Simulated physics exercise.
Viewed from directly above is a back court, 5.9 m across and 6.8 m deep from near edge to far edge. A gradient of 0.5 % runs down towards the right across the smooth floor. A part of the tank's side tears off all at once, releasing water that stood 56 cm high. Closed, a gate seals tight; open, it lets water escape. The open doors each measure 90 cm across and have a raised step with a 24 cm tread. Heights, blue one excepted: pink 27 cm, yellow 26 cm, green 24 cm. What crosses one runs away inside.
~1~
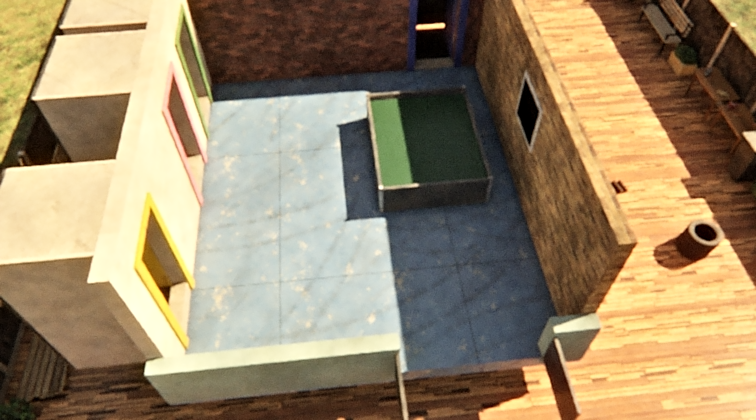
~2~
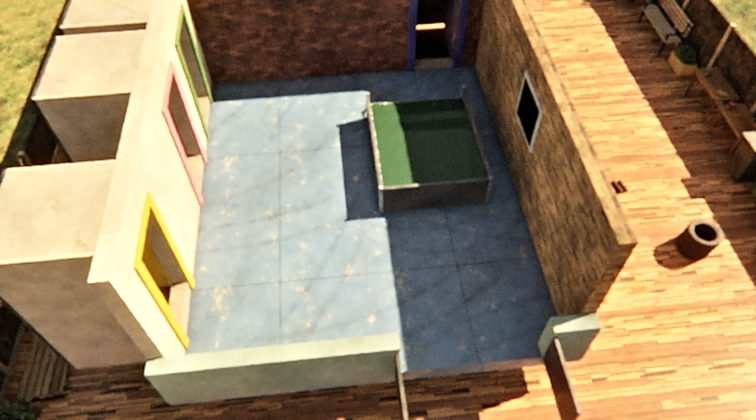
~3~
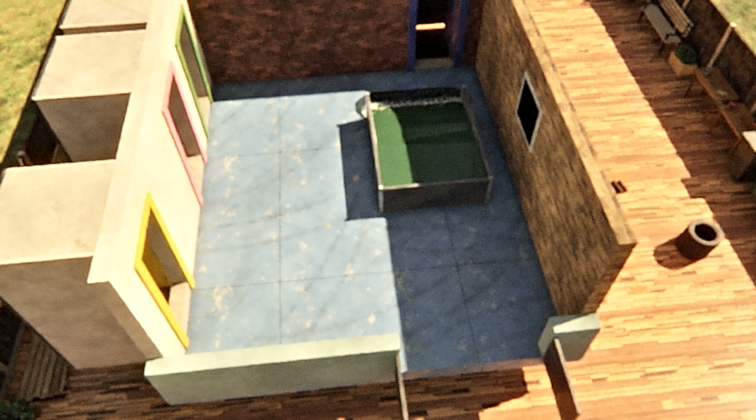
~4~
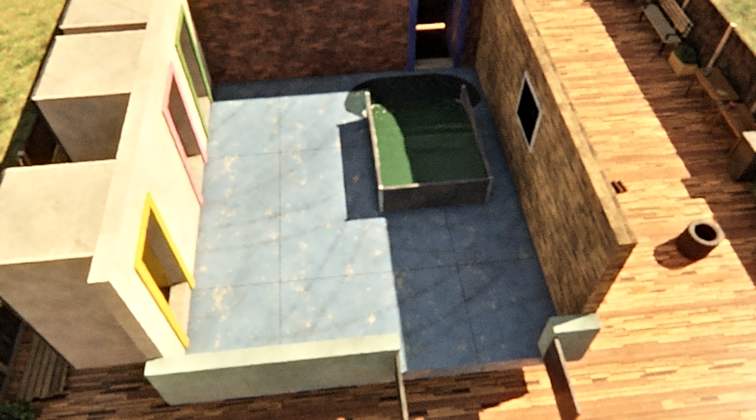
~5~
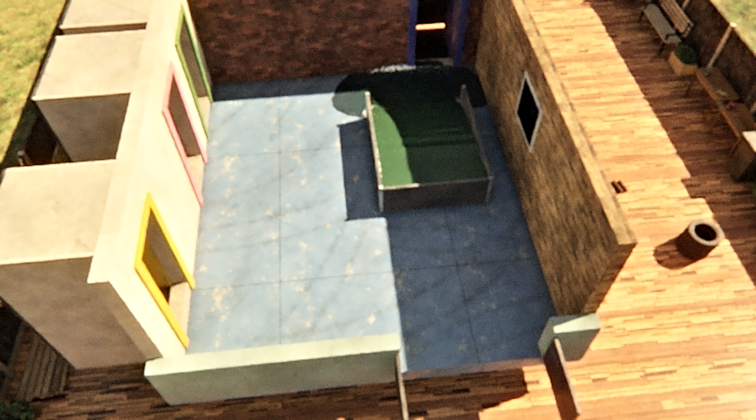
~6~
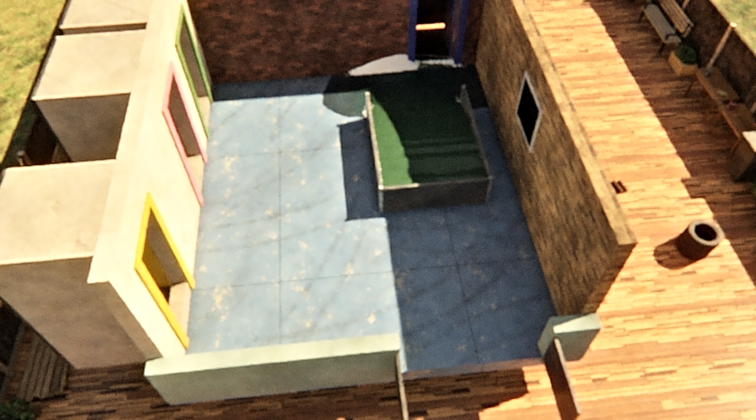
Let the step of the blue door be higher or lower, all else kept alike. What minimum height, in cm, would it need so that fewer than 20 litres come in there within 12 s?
About 34 cm.
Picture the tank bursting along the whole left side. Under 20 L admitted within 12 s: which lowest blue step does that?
In that case about 9.0 cm.
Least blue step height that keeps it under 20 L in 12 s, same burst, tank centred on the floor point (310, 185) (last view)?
11.0 cm, give or take.
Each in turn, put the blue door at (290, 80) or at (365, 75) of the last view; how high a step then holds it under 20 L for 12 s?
Roughly 7.0 cm, then roughly 28 cm.
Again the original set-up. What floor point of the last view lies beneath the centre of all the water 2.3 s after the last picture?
The centre of all the water is around (390, 116).
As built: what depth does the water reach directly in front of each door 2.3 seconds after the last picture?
Door by door in centimetres - blue 27, pink 0, yellow 0, green 19.
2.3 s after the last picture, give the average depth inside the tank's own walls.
About 16 cm.
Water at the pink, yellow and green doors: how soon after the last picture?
For pink it's 2.4 s, for yellow 3.8 s, and for green 1.6 s.
Then, 0.7 s after the last picture water covers 15 % of the floor, deepest (39 cm) near (400, 74); 30 cm at the blue door, 110 litres in over its 8 cm step.
Then, 2.3 s after the last picture water covers 30 % of the floor, deepest (30 cm) near (471, 69); 27 cm at the blue door, 405 litres in over its 8 cm step.
Then, 11.3 s after the last picture water covers 95 % of the floor, deepest (10 cm) near (533, 263); 7 cm at the blue door, 561 litres in over its 8 cm step.
At the blue door as built, the water peaked near 33 cm, 0.9 s after the last picture.
With a step of 29.5 cm, 56 litres would have come in within the 12 s; with 40 cm, 1 litre. So under 20 litres takes about 34 cm.
